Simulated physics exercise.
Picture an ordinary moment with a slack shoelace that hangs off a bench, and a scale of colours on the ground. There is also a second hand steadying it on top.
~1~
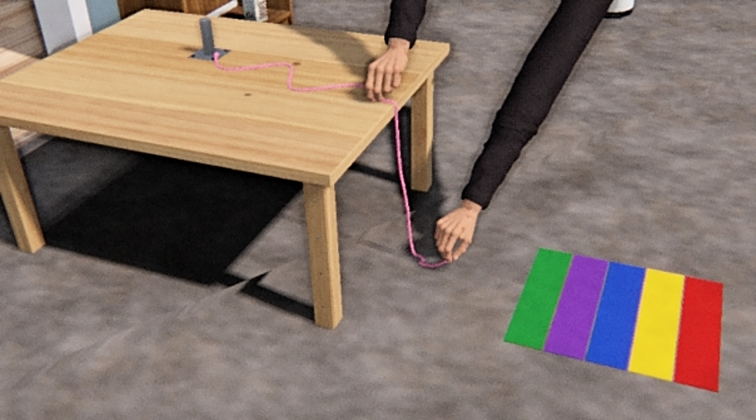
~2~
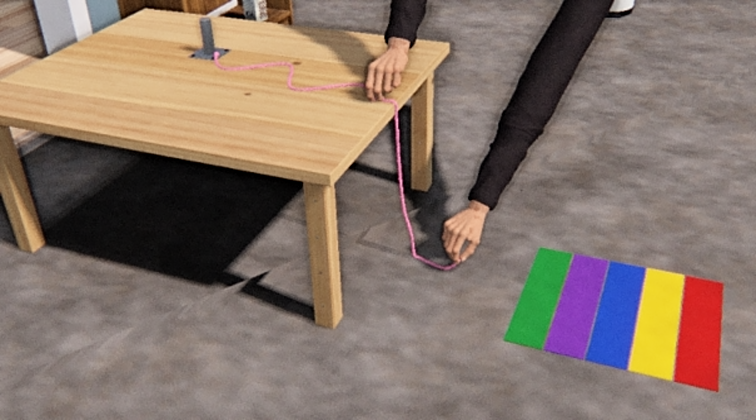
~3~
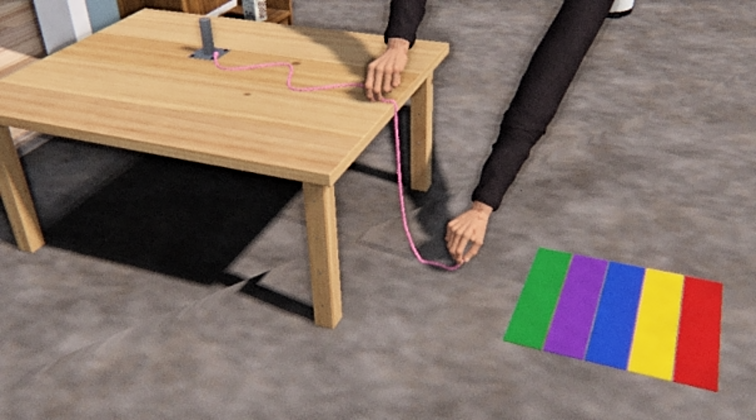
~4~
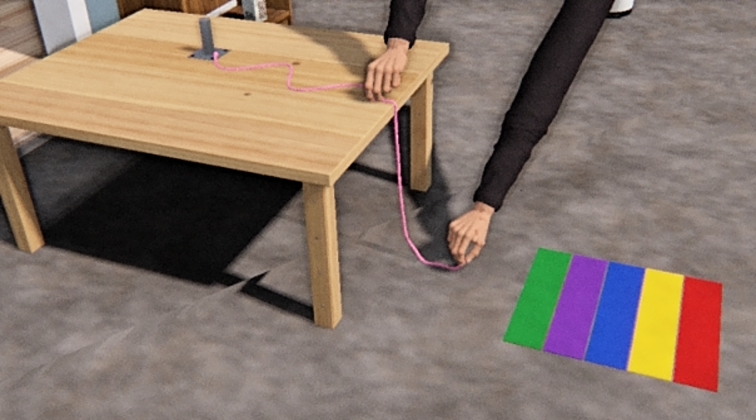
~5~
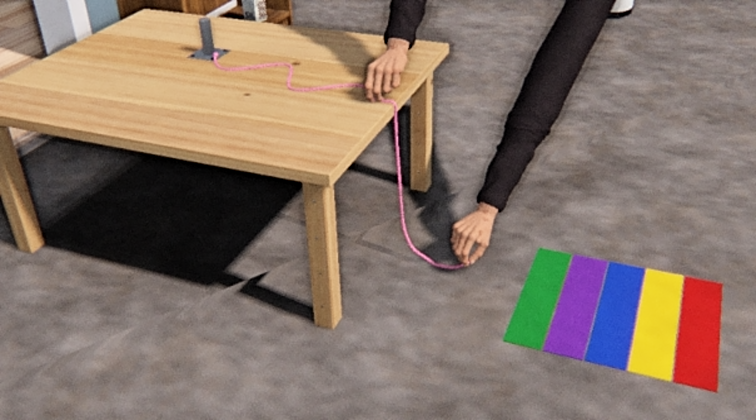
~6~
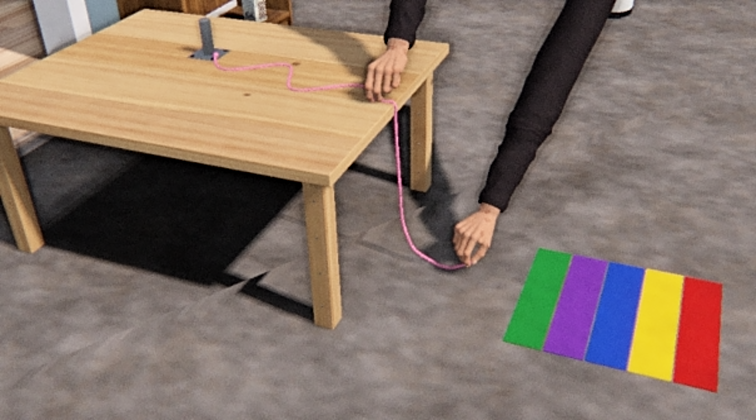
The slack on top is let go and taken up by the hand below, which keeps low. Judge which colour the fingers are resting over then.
The yellow strip.
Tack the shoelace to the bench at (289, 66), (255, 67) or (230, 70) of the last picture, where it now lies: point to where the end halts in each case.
Roughly (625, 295), (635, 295) and (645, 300).
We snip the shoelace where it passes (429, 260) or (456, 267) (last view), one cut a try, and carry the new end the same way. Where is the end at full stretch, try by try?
It would end up close to (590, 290), then close to (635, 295).
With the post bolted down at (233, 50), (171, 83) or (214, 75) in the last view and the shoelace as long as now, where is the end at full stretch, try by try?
Roughly (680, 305), (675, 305) and (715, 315), try by try.
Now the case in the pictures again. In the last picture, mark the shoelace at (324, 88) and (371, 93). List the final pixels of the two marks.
First near (388, 90), second near (437, 123).
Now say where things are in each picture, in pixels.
The first frame shows end (451, 258); green (529, 326); purple (569, 335); blue (610, 345); yellow (653, 355); red (697, 365).
The second frame shows end (459, 260); shoelace through (219, 66) (292, 68) (319, 88) (378, 100) (399, 167) (412, 241).
The third frame shows end (462, 261).
The fourth frame shows end (465, 261); shoelace through (219, 67) (291, 68) (319, 89) (377, 100) (399, 167) (409, 241).
The fifth frame shows end (468, 262).
The sixth frame shows end (470, 263); shoelace through (218, 67) (291, 68) (319, 89) (377, 100) (398, 167) (410, 243).
Soon after, end near (598, 289); over purple.
After that, end near (638, 298); over blue.
At the stop, end near (662, 303); over yellow. It gets as far as the yellow strip.
